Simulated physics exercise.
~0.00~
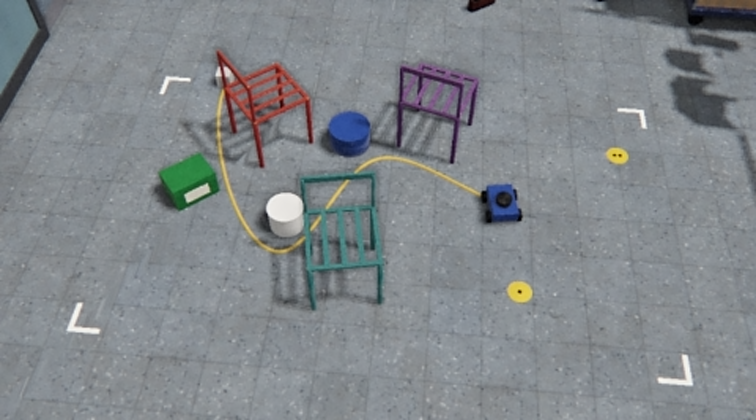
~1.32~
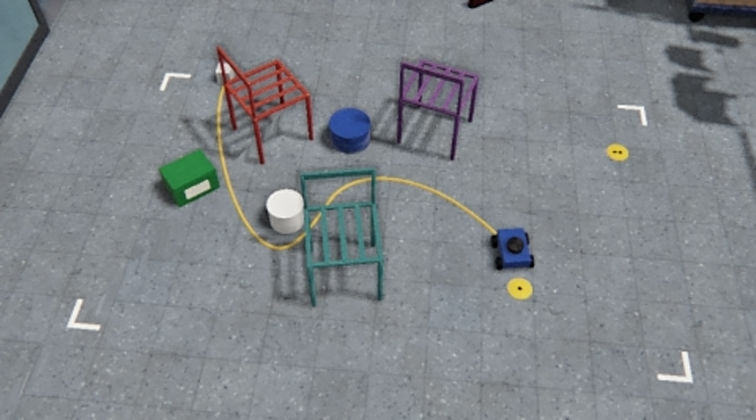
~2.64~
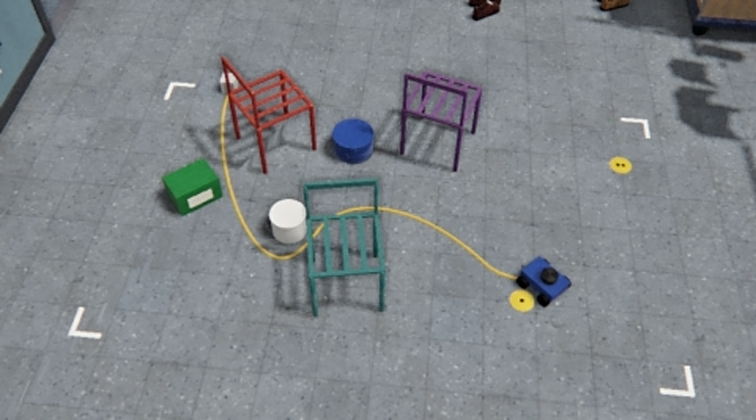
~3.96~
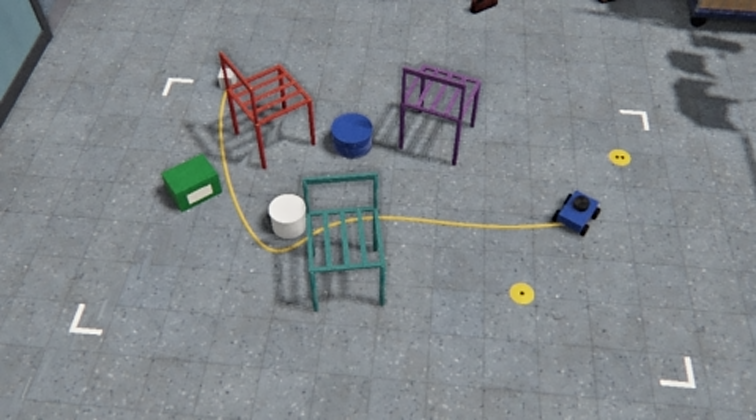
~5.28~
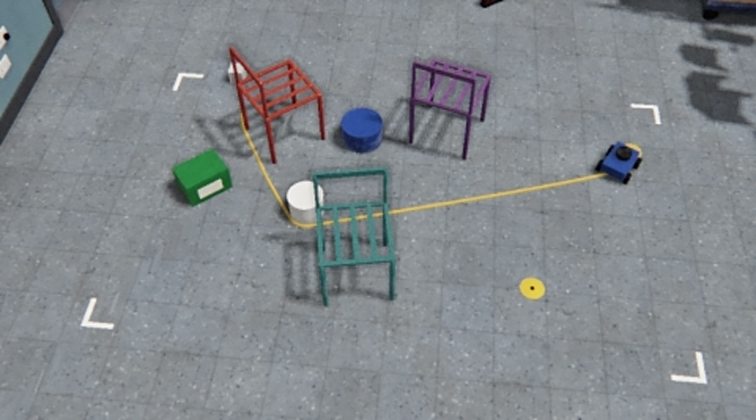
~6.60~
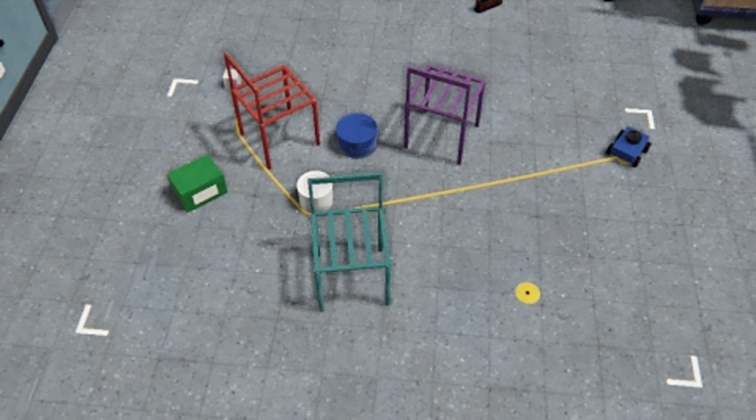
A small blue cart trailing a yellow cord rolled down to one yellow mark, then up and right to another, drawing the cord straight beneath the teal chair and dragging the white bucket slightly up and right, while the chairs stayed put.
